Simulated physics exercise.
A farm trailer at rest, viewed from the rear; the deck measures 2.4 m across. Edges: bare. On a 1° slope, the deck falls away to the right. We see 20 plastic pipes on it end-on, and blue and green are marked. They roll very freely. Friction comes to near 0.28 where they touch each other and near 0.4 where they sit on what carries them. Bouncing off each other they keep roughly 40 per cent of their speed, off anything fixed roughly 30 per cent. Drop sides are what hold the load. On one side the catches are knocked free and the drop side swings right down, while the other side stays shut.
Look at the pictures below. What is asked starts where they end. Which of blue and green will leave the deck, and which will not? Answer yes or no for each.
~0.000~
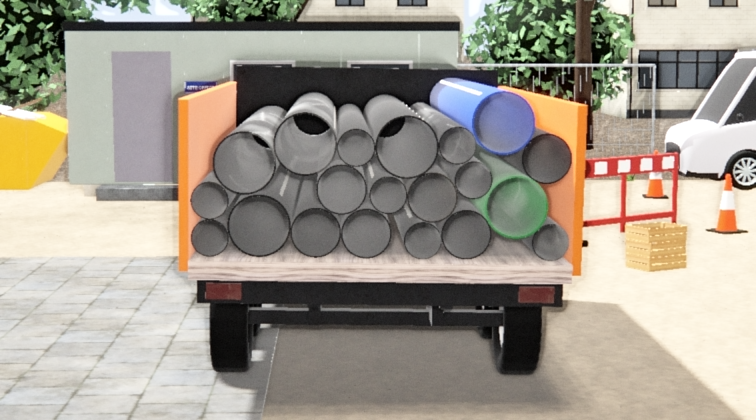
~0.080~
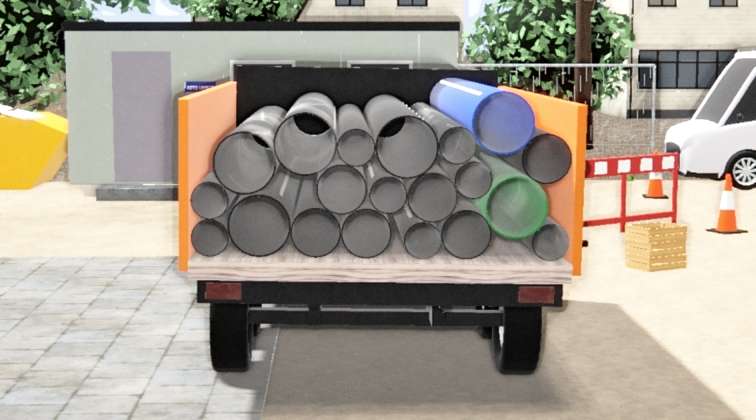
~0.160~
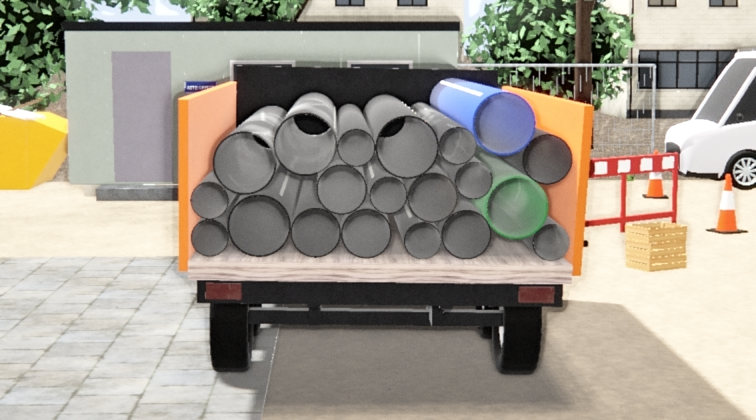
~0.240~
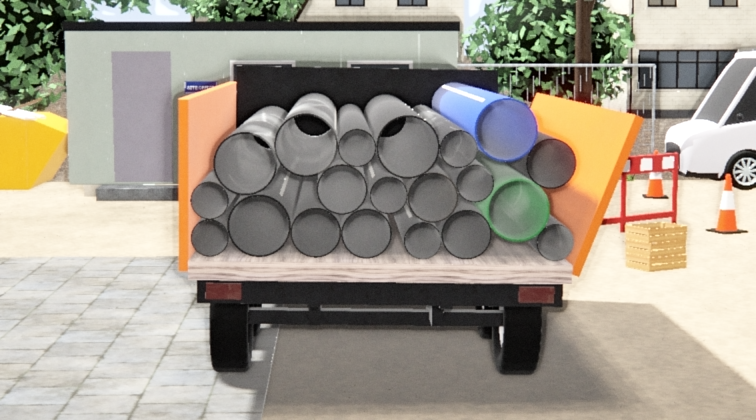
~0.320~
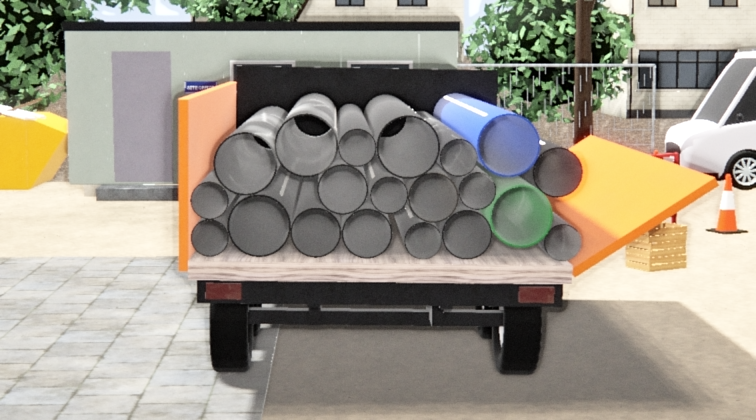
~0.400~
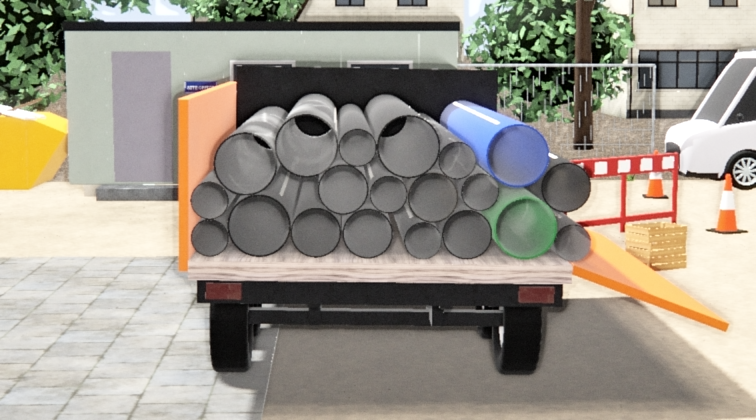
Blue: Yes; green: Yes.
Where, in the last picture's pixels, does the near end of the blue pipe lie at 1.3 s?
It should be close to pixel (667, 298).
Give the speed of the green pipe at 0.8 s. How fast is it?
It moves at about 0.4 m/s.
Then, 0.8 s in, blue is dropping off the right side; green is on the deck, 20 cm from the right edge, rolling right; 3 of 20 are off.
Then, 1.3 s in, blue is dropping off the right side; green is dropping off the right side; 4 of 20 are off.
In the end (8.9 s), blue is on the ground to the right; green is down on the right; 15 of 20 are off.
